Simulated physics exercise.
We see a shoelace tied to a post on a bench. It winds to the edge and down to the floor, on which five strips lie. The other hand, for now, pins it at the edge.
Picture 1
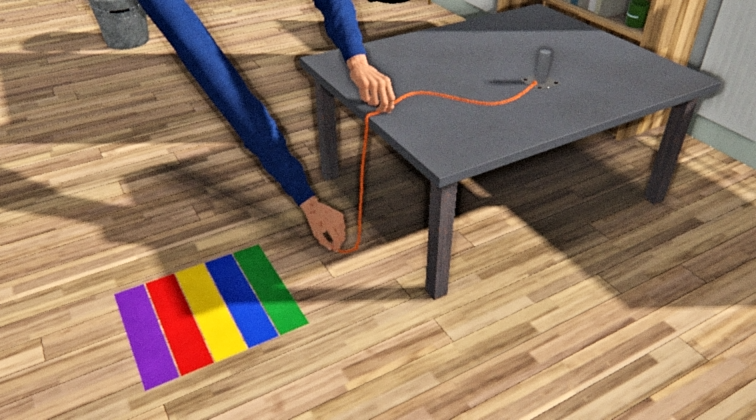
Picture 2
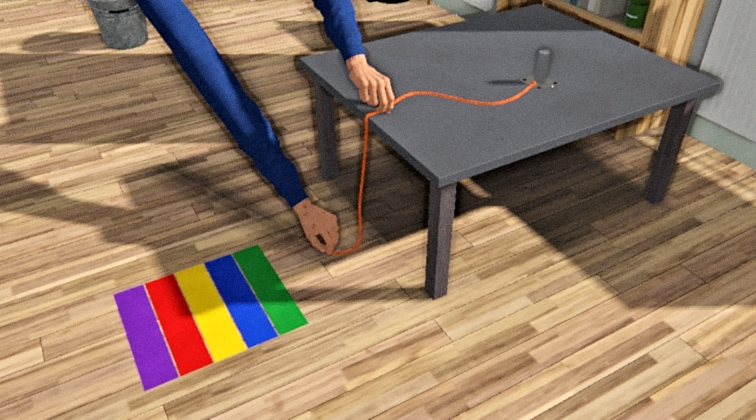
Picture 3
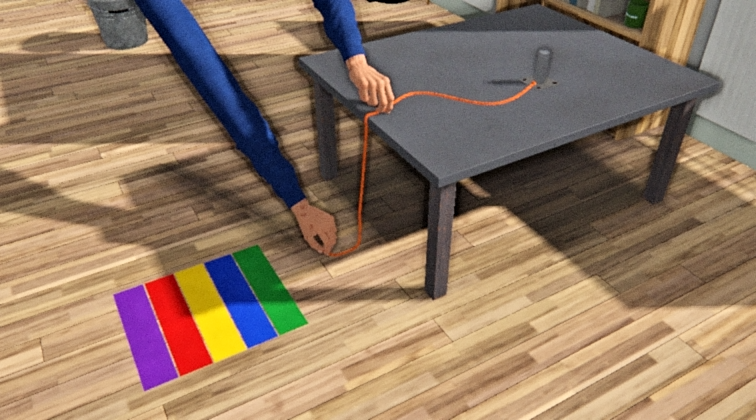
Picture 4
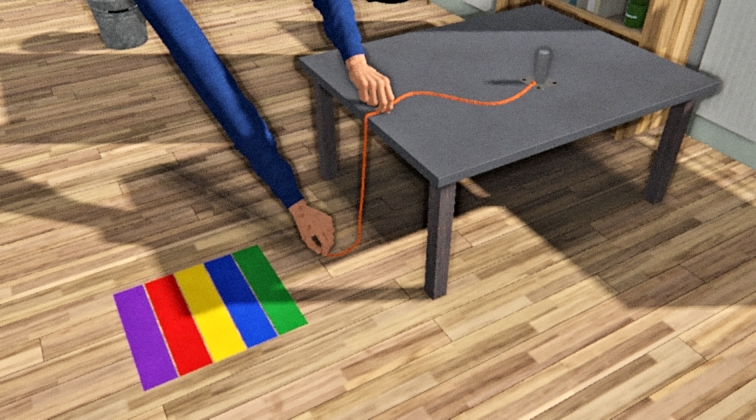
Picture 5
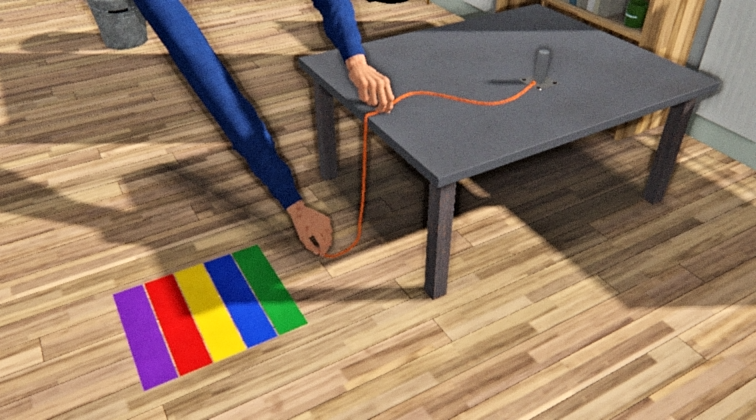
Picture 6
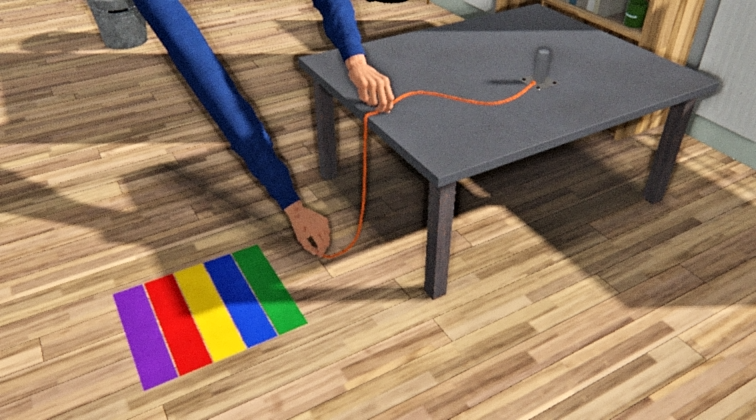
At the start, one hand pins an orange cord at the edge of a gray table, where it winds from a small post, while the other holds its end near the floor. The lower hand then shifts slightly left, drawing the end a little closer to five colored strips.
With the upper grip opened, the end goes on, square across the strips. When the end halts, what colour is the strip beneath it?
Yellow.
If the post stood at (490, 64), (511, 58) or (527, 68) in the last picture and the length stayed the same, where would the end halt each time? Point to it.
Going by the last picture, roughly (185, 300), (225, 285) and (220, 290).
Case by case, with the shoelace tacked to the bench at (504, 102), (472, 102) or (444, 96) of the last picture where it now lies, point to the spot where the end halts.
First (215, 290), next (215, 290), last (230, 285).
Soon after, end near (268, 271); over green.
Then, end near (228, 286); over blue.
At full stretch, end near (204, 295); over yellow. It gets as far as the yellow strip.
